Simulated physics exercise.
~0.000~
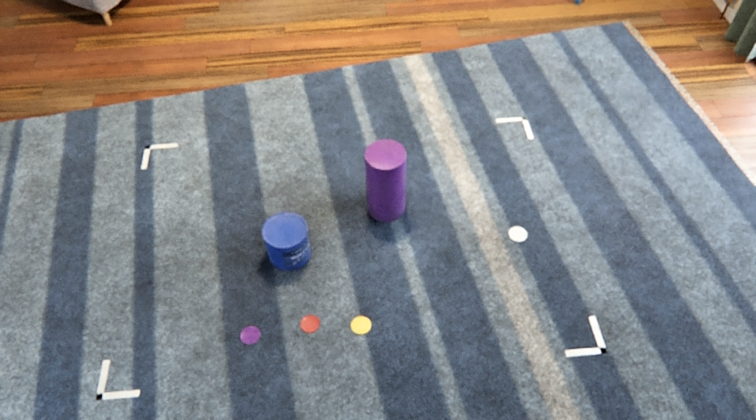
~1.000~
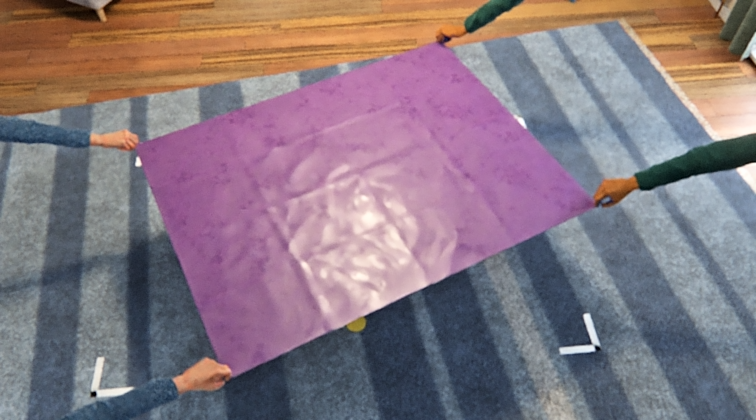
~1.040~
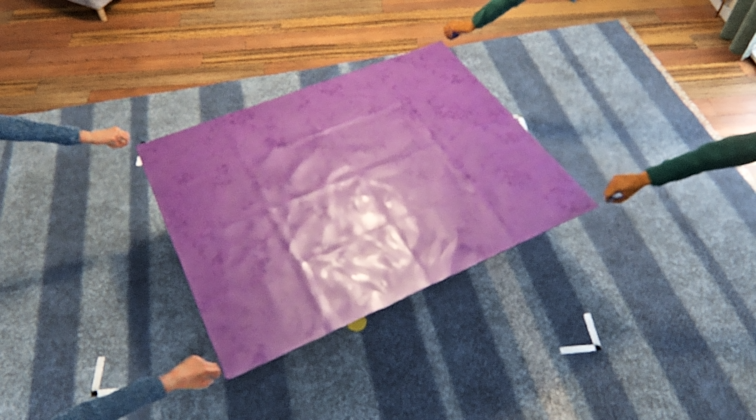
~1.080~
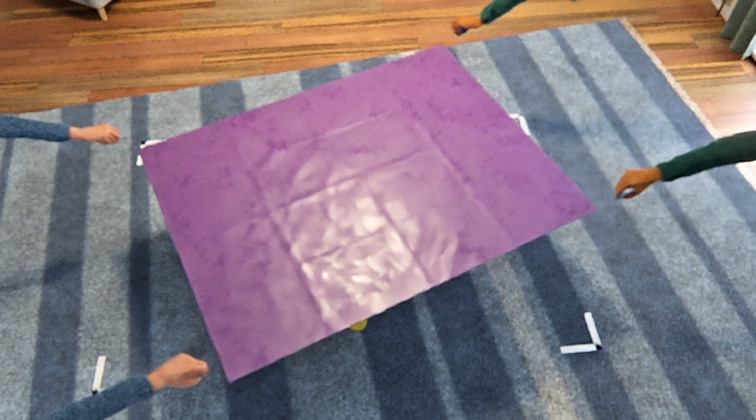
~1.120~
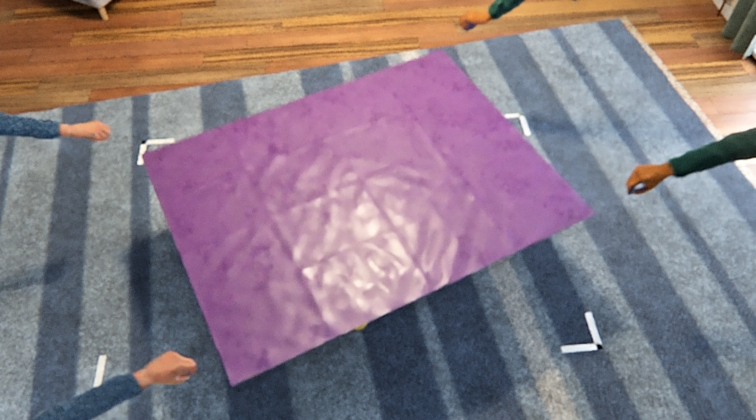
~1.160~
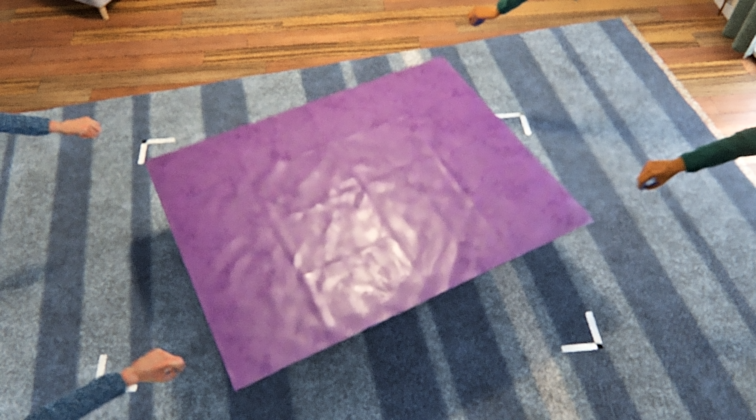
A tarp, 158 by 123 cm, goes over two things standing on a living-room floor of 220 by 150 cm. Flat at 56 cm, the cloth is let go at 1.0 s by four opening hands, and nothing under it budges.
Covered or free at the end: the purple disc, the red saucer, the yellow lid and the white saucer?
In order: The purple disc ends under the cloth; the red saucer ends under the cloth; the yellow lid vanishes under it; the white saucer gets covered.
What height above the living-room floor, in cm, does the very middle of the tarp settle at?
About 26 cm up.
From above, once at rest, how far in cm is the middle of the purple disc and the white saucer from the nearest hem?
First: Approx. 4 cm; second: Approx. 4 cm.
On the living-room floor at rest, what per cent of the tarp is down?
At rest, about 30 percent of it.
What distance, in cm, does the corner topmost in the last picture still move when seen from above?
Roughly 28 cm.
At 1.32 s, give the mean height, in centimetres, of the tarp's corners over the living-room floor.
The corners are on average some 16 cm above the surface.
At 1.3 s, 0 % of it is down, spanning 187 by 166 cm, above purple disc, yellow lid, red saucer, white saucer.
At 1.5 s, 20 % of it is down, spanning 170 by 146 cm, above purple disc, yellow lid, red saucer, white saucer.
At 1.6 s, 25 % of it is down, spanning 164 by 140 cm, above purple disc, yellow lid, red saucer, white saucer.
At 1.8 s, 30 % of it is down, spanning 163 by 143 cm, above purple disc, yellow lid, red saucer, white saucer.
At 3.3 s, 30 % of it is down, spanning 163 by 143 cm, above purple disc, yellow lid, red saucer, white saucer.
